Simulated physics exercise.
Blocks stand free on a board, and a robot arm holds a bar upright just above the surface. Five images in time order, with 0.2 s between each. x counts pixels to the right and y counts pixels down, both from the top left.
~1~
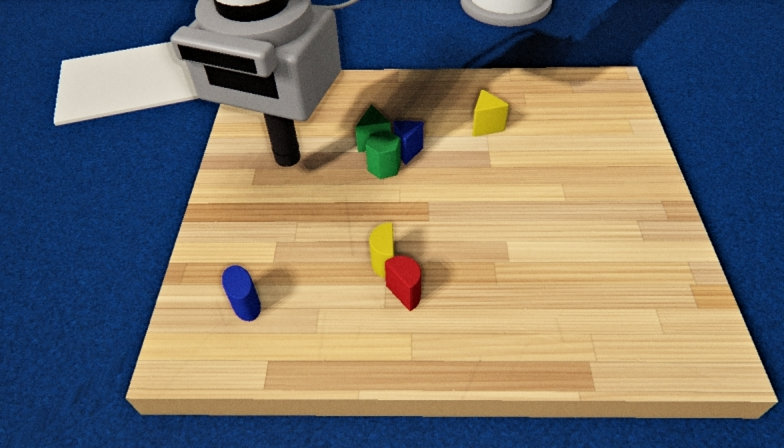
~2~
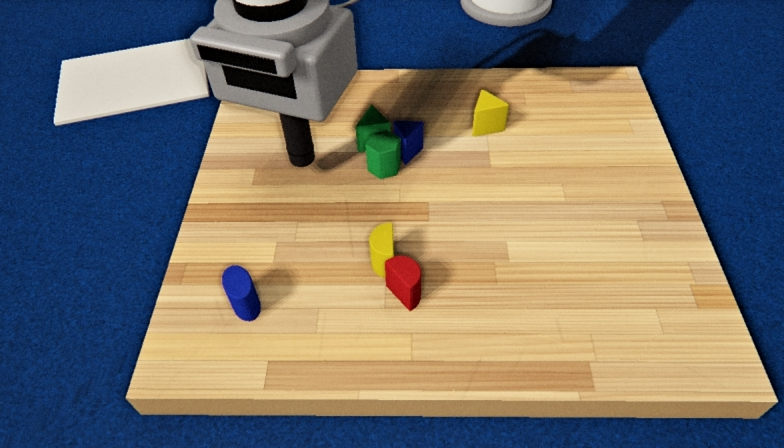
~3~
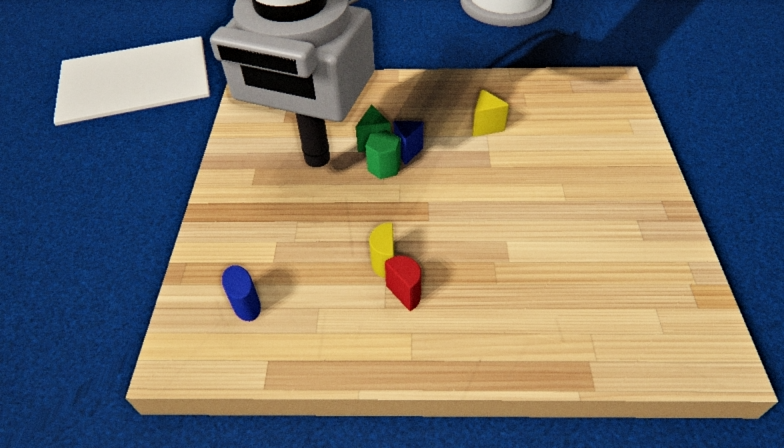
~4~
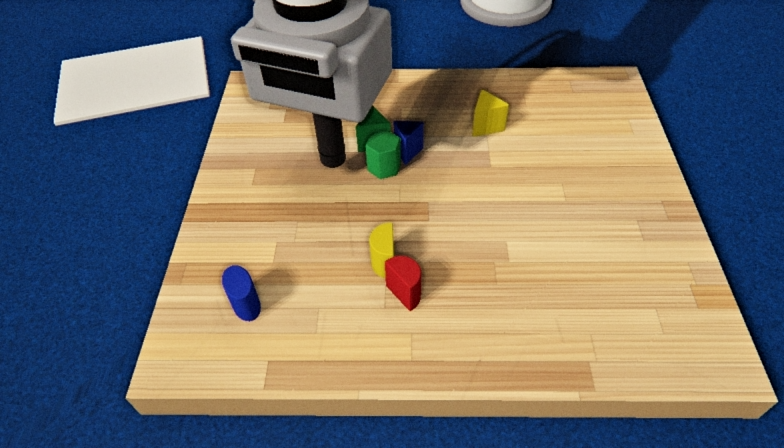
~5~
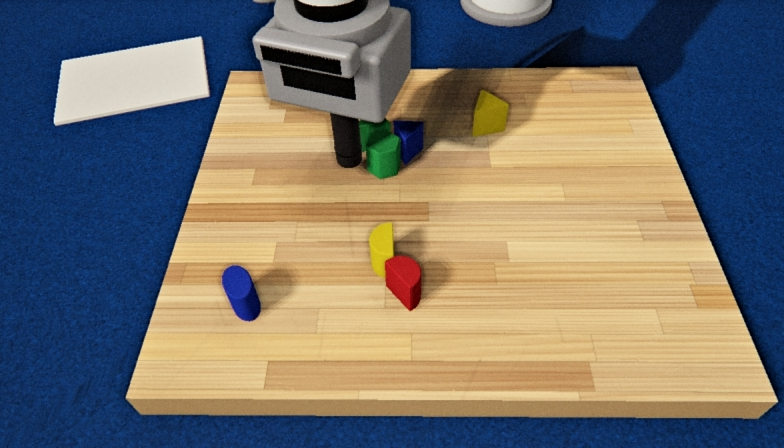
Robot arm holding a dark upright bar sliding steadily right across a wooden board towards a still cluster of green and blue blocks.
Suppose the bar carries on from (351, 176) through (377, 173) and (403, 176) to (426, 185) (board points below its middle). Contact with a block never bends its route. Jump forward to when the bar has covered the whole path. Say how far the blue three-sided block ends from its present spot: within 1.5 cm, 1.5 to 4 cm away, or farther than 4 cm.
Its final spot will lie 1.5 to 4 cm from the current one.
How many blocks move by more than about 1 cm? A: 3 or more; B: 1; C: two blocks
The answer is C.
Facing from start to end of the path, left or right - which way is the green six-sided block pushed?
Goes left.
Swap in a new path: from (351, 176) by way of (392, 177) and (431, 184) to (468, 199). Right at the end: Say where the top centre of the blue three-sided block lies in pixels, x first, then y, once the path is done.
Just about (429, 119).
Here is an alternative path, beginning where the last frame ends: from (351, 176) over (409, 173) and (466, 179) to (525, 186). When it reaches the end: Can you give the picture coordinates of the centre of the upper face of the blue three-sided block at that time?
Near (436, 115).
What follows on the original path. Halfway along, bar at (390, 158); green six-sided block at (416, 136), turned 15° anticlockwise; blue three-sided block at (426, 121), turned 40° anticlockwise.
At the end, bar at (427, 169); green three-sided block not moved; green six-sided block at (435, 138), turned 70° anticlockwise; blue three-sided block at (429, 119), turned 60° anticlockwise.
